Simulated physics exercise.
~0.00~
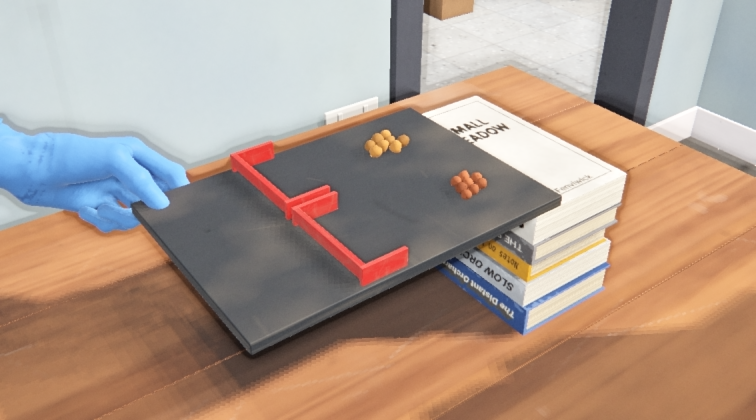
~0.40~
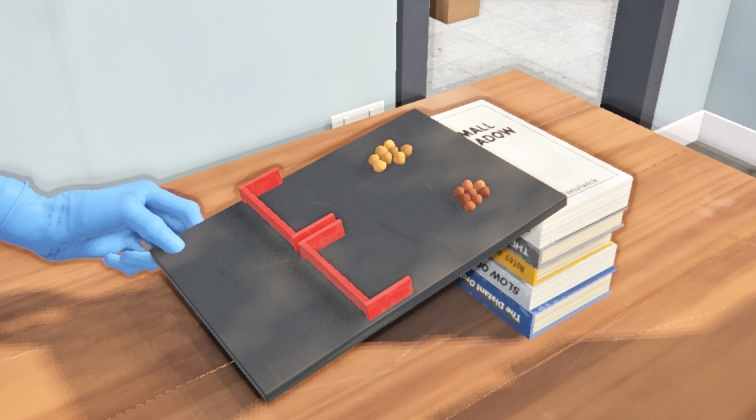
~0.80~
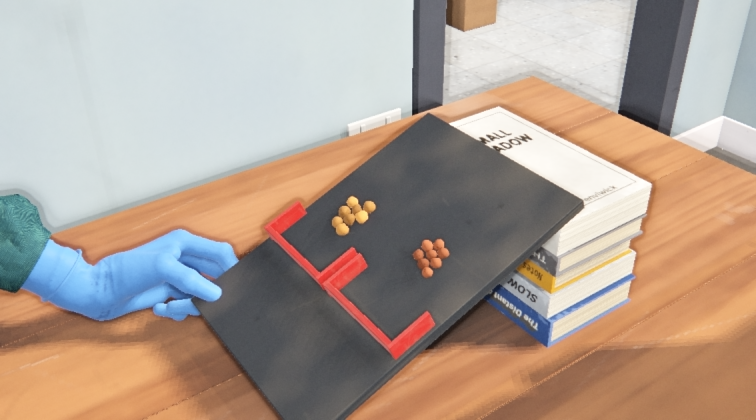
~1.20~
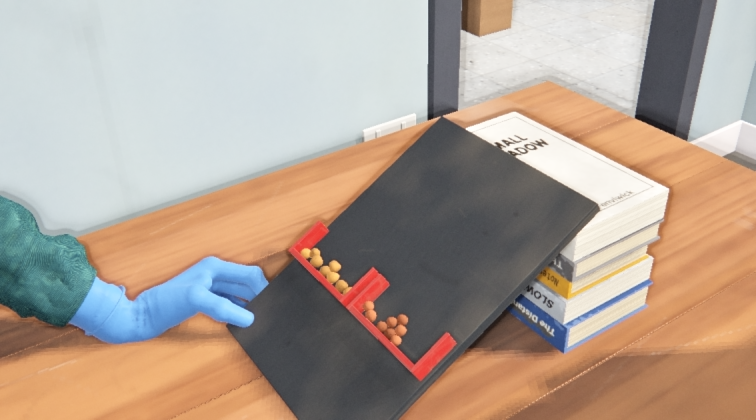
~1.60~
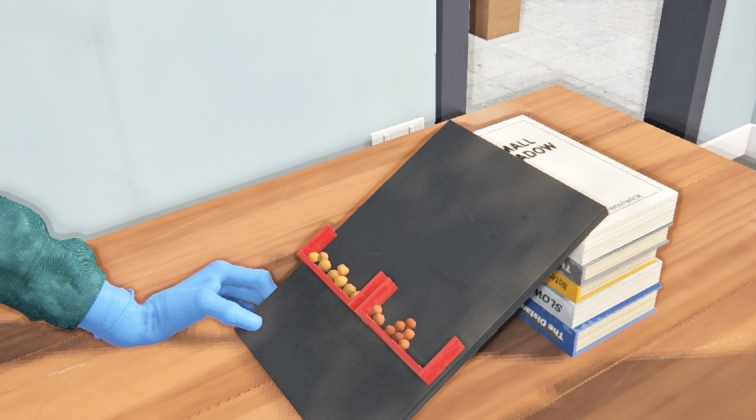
Yellow and reddish-brown balls sliding down a dark board as a blue-gloved hand lowers its end, both groups gathering behind red barriers.
